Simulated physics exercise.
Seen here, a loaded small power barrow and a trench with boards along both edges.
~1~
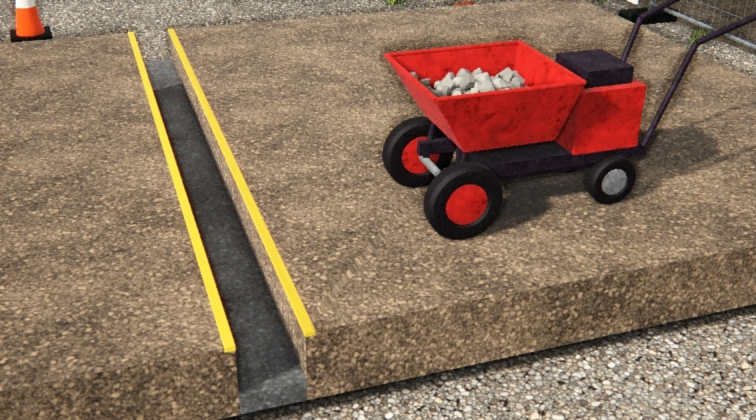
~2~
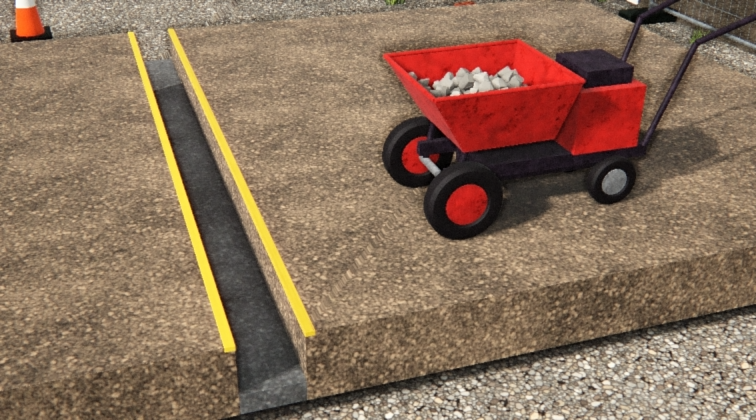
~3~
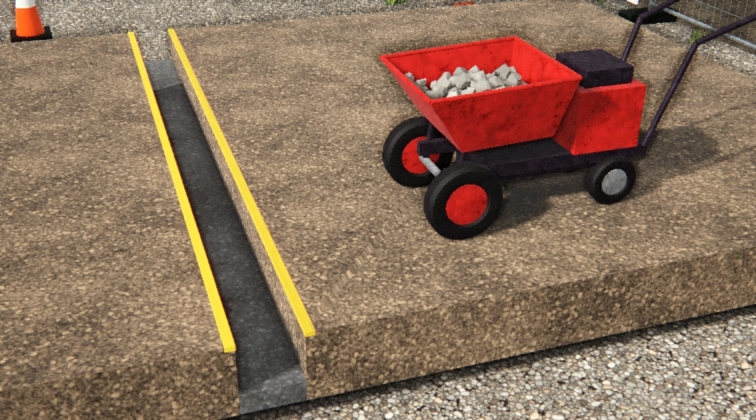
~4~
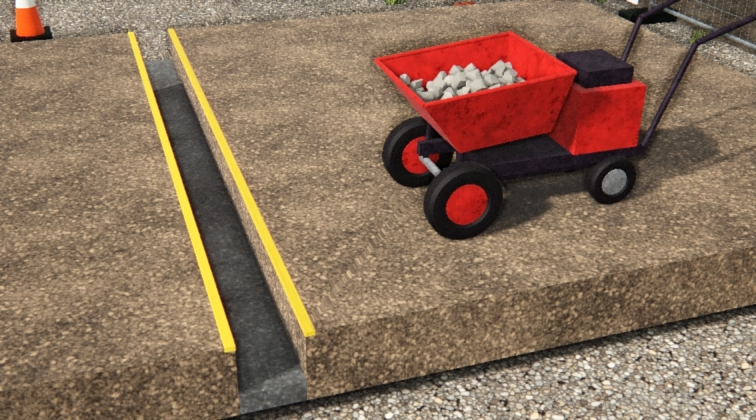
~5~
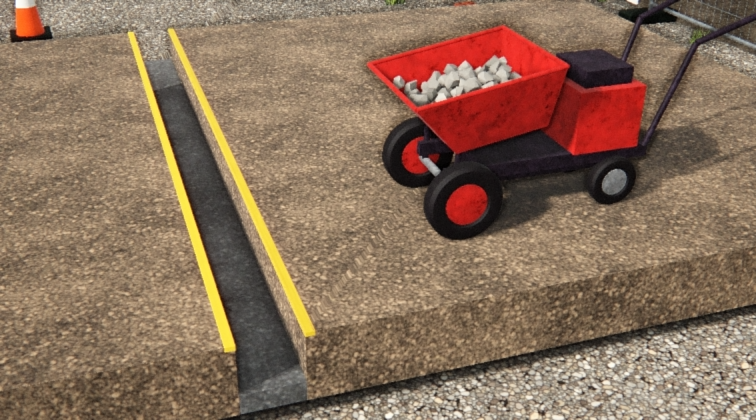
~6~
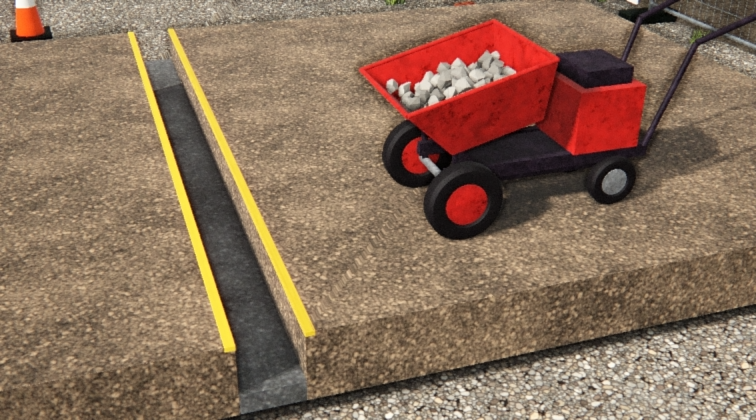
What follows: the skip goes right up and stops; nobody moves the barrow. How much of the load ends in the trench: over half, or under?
The trench ends with under half of it.
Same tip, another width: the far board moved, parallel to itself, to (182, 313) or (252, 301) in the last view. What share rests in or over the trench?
First some 20, then 20 per cent.
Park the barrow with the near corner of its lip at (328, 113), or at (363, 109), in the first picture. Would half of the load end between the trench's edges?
In turn: Above a half; over half.
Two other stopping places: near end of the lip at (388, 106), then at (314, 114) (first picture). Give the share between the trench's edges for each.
First some 70, then 30 per cent.
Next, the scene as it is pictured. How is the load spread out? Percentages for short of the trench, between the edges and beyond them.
Short near 40; between near 15; beyond near 0.
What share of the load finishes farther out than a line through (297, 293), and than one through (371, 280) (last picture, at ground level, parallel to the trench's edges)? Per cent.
First some 20, then 60 per cent.
Soon after the last picture, skip tipped steeply; all in the skip.
A little later, skip tipped right over; most in the skip; a small part short of the trench; a stray few in or heaped over the trench.
Later still, skip tipped right over; about half in the skip; about a third short of the trench; a small part in or heaped over the trench.
At rest, skip tipped right over; about half in the skip; about half short of the trench; a small part in or heaped over the trench; none beyond it.
